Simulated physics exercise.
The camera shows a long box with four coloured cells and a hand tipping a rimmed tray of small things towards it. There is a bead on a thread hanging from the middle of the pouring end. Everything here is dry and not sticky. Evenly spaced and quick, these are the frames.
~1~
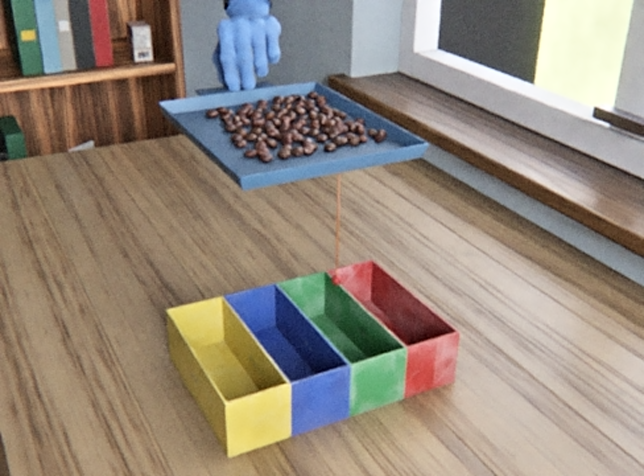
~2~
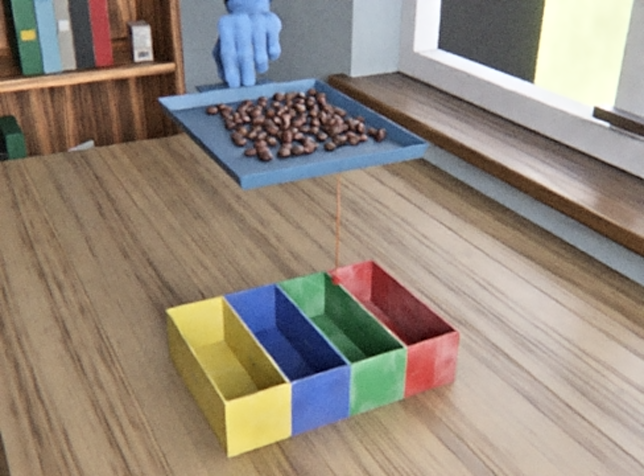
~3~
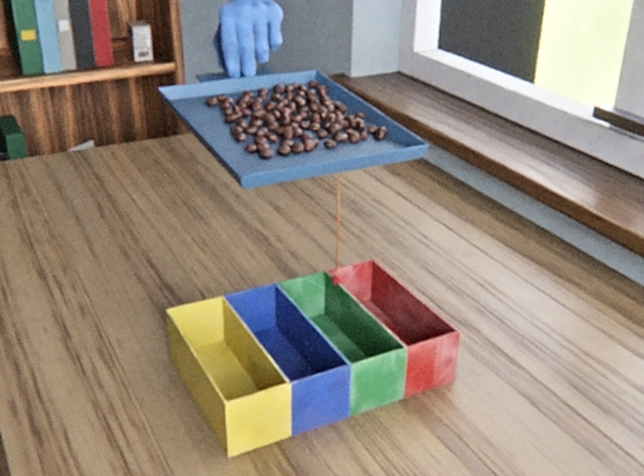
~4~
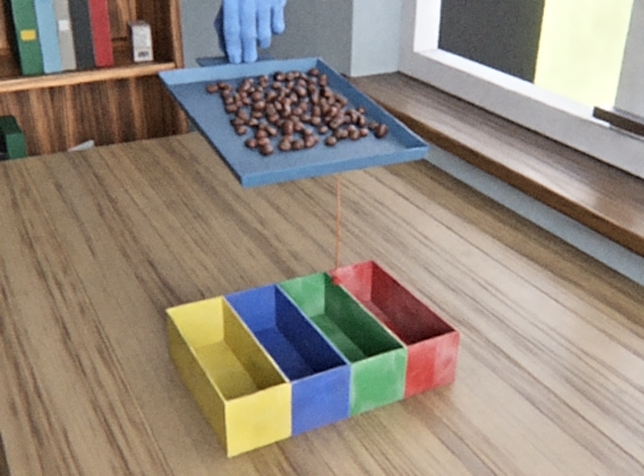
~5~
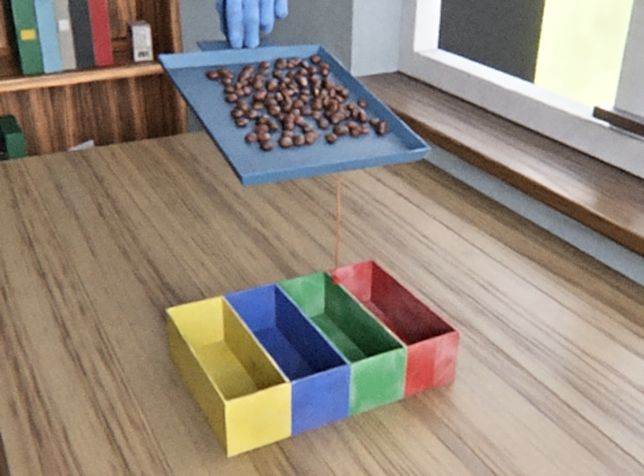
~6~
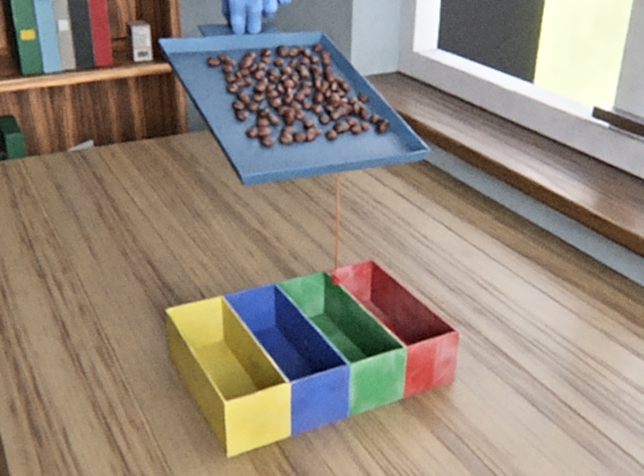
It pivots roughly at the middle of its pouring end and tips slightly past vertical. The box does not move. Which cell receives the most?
The red one.
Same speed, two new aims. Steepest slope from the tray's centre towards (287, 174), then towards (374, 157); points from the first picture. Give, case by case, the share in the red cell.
In turn some 0 and 20 per cent.
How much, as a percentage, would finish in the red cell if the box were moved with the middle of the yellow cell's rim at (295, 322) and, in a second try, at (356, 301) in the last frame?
First position: Some 20 %; second position: Some 0 %.
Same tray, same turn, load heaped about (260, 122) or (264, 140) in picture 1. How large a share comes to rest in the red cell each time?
In order, about 40 and 30 in a hundred.
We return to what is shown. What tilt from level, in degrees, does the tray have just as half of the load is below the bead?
The tilt is near 95° by then.
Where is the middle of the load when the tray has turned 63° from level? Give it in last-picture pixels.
Look close to (376, 151) in the last picture.
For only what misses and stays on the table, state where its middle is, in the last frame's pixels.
Roughly at pixel (451, 329).
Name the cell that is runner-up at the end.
That green cell.
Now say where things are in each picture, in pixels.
The first picture shows corners of the pouring end at (243, 174) and (422, 143), level; middle of the load at (301, 123), flat chocolate drops; bead on its thread at (337, 280); yellow cell at (259, 415); blue cell at (320, 395); green cell at (378, 377); red cell at (431, 360).
The second picture shows corners of the pouring end at (243, 174) and (422, 143), level; middle of the load at (301, 121).
The third picture shows corners of the pouring end at (244, 173) and (423, 144), tipped barely, lowest at the right corner; middle of the load at (301, 116).
The fourth picture shows corners of the pouring end at (244, 173) and (423, 145), tipped a little, lowest at the right corner; middle of the load at (302, 108).
The fifth picture shows corners of the pouring end at (245, 172) and (424, 147), tipped a little, lowest at the right corner; middle of the load at (303, 99).
The sixth picture shows corners of the pouring end at (246, 172) and (424, 148), tipped clearly, lowest at the right corner; middle of the load at (304, 92); yellow cell at (258, 414); blue cell at (320, 395); green cell at (377, 377); red cell at (431, 360).
Soon, tray tipped steeply; most on the tray; a stray few in the red cell; a small part falling or outside the box.
A while on, tray tipped past a quarter turn; a small part on the tray; about a third in the red cell; a small part in the green cell; a stray few in the blue cell; about half falling or outside the box.
Towards the end, tray tipped past a quarter turn; about half in the red cell; about a quarter in the green cell; a stray few in the blue cell; about a third falling or outside the box.
Finally, tray tipped past a quarter turn; about half in the red cell; about a quarter in the green cell; a stray few in the blue cell; none in the yellow cell; about a third outside the box.
